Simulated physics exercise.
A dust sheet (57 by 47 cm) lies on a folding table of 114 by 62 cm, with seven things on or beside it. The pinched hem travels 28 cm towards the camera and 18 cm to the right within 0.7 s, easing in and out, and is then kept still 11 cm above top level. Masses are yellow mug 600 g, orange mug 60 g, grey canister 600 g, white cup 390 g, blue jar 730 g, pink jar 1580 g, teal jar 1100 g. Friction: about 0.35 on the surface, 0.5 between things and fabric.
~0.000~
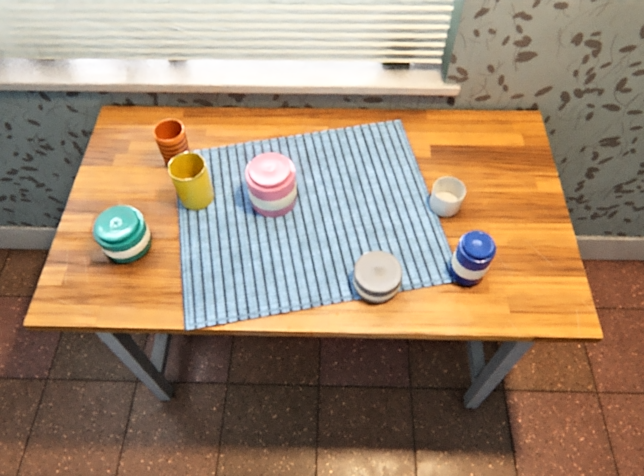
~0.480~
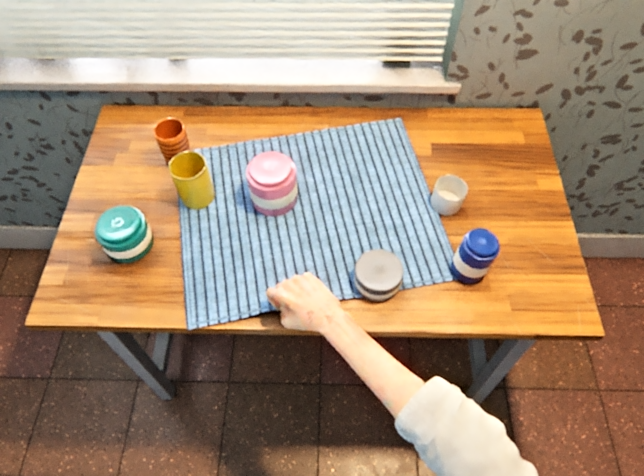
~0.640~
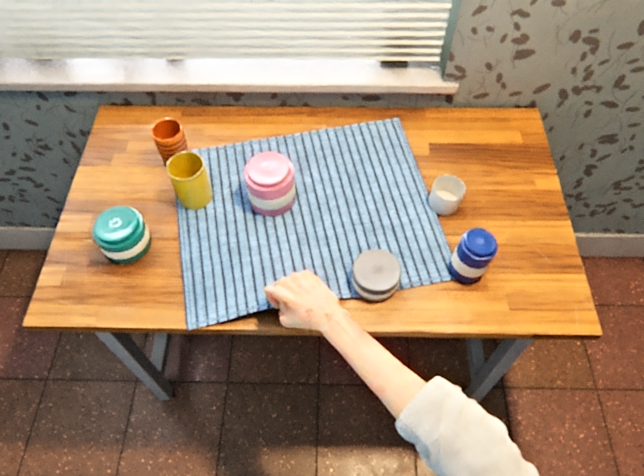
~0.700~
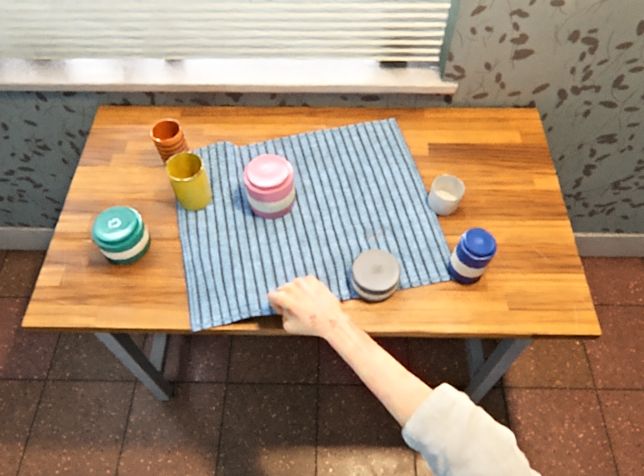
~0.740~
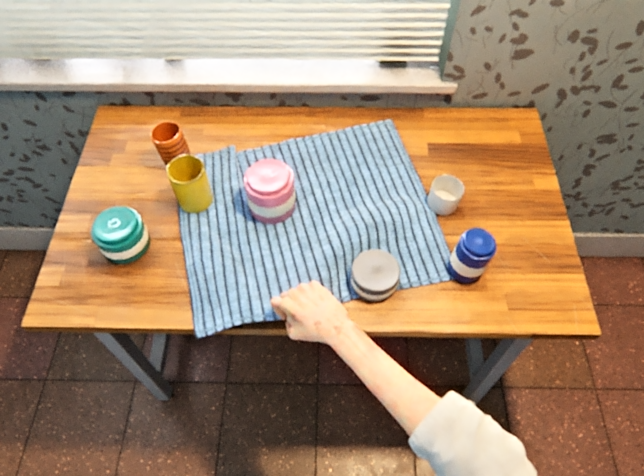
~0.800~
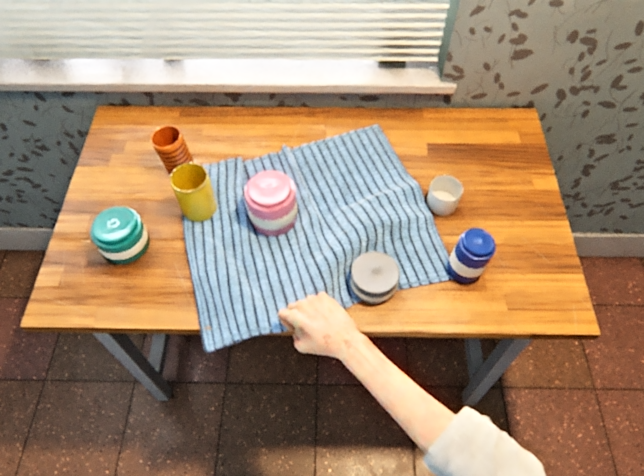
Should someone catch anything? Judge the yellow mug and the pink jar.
The yellow mug drops off, the pink jar goes over the edge.
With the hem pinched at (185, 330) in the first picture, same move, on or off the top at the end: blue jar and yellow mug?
Then: Blue jar stays up, yellow mug falls off.
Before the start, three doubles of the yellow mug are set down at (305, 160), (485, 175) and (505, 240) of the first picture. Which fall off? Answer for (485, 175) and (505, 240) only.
In turn: Stays on, stays on.
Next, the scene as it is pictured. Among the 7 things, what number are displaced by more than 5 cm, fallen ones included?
I count 3.
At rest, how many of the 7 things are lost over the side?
That makes 3.
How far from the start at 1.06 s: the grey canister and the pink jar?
Grey canister 10 cm, pink jar 25 cm.
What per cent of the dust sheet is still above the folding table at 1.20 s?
About 50 per cent.
By 0.9 s, 85 % of the dust sheet is still over the top; pink jar 14 cm off its start, yellow mug on its side, 11 cm off its start, grey canister 4 cm off its start.
By 1.1 s, 70 % of the dust sheet is still over the top; pink jar 25 cm off its start, yellow mug lifted 16 cm, grey canister 10 cm off its start.
By 1.2 s, 50 % of the dust sheet is still over the top; pink jar 35 cm off its start at (299, 314), yellow mug lifted 28 cm, grey canister 21 cm off its start at (388, 379).
By 1.3 s, 25 % of the dust sheet is still over the top; pink jar 42 cm off its start, yellow mug lifted 22 cm, grey canister over the edge.
By 2.9 s, 0 % of the dust sheet is still over the top; pink jar over the edge, yellow mug over the edge, grey canister over the edge, orange mug 3 cm off its start at (171, 140).
